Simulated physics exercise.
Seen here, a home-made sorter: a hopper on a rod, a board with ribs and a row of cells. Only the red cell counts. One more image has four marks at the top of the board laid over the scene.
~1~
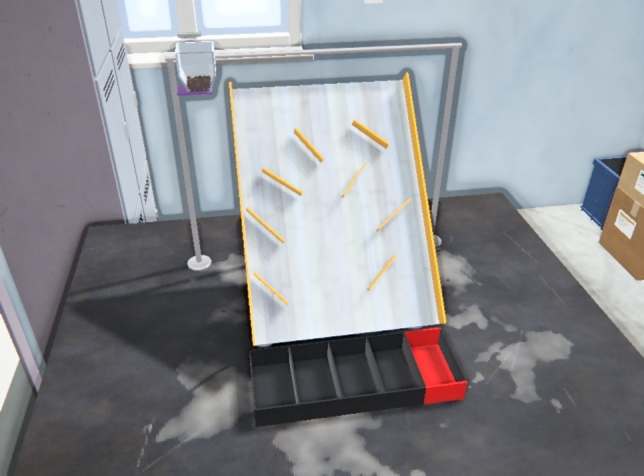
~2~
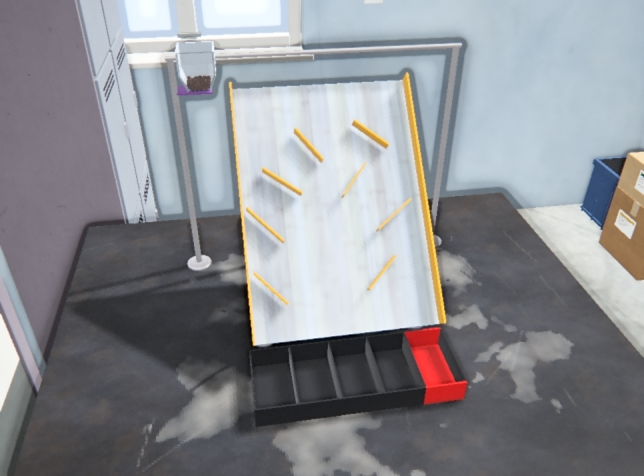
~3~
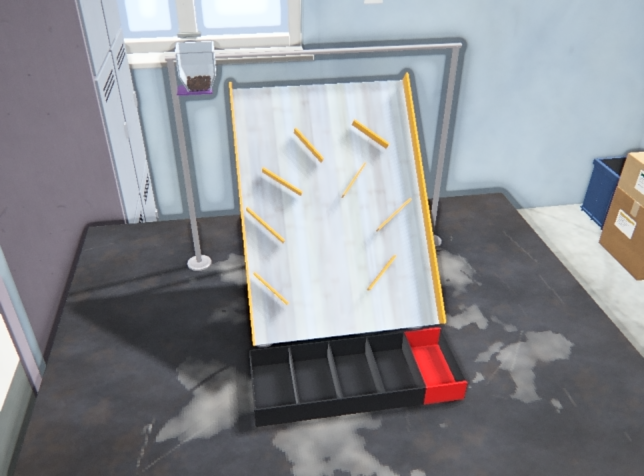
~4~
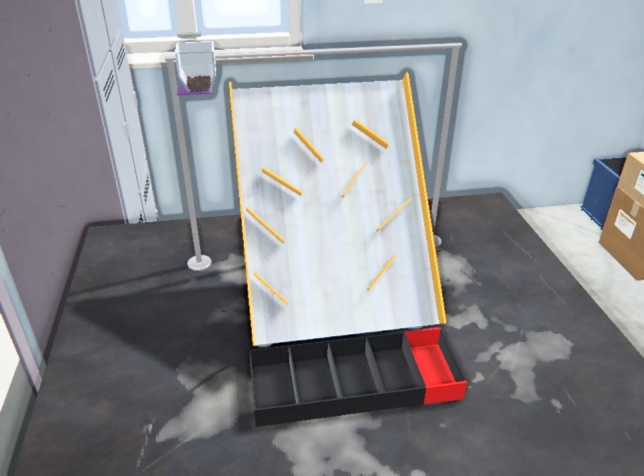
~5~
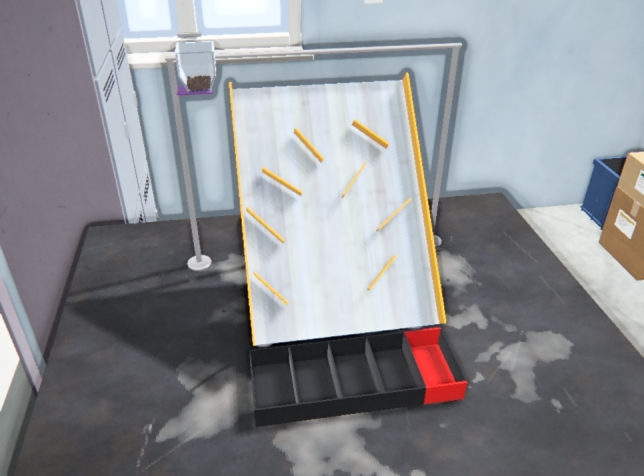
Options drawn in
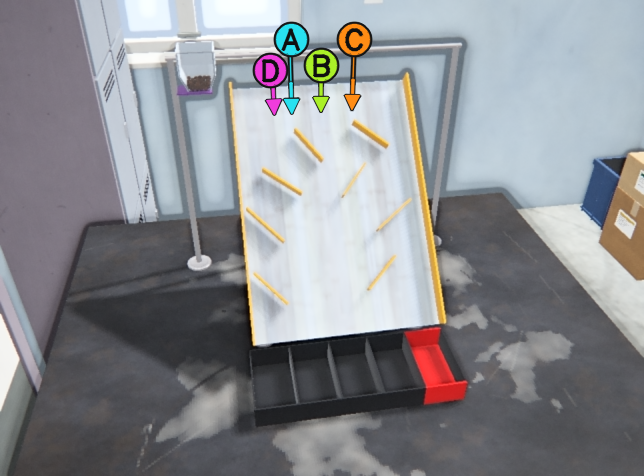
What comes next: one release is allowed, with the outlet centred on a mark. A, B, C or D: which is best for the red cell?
Use mark C.
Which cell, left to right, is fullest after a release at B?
The second from the left.
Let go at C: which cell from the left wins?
The fifth from the left.
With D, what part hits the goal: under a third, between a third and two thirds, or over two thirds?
Under a third.
On the marked copy, mark A meets the board at (291, 108); mark B meets the board at (320, 106); mark C meets the board at (352, 104); mark D meets the board at (274, 109).
For mark A, none at all in the red cell, the bulk in other cells, a small share outside the box.
For mark B, none at all in the red cell, the bulk in other cells, a small share outside the box.
For mark C, close to half in the red cell, close to a third in other cells, a small share outside the box.
For mark D, only a few in the red cell, the bulk in other cells, a small share outside the box.
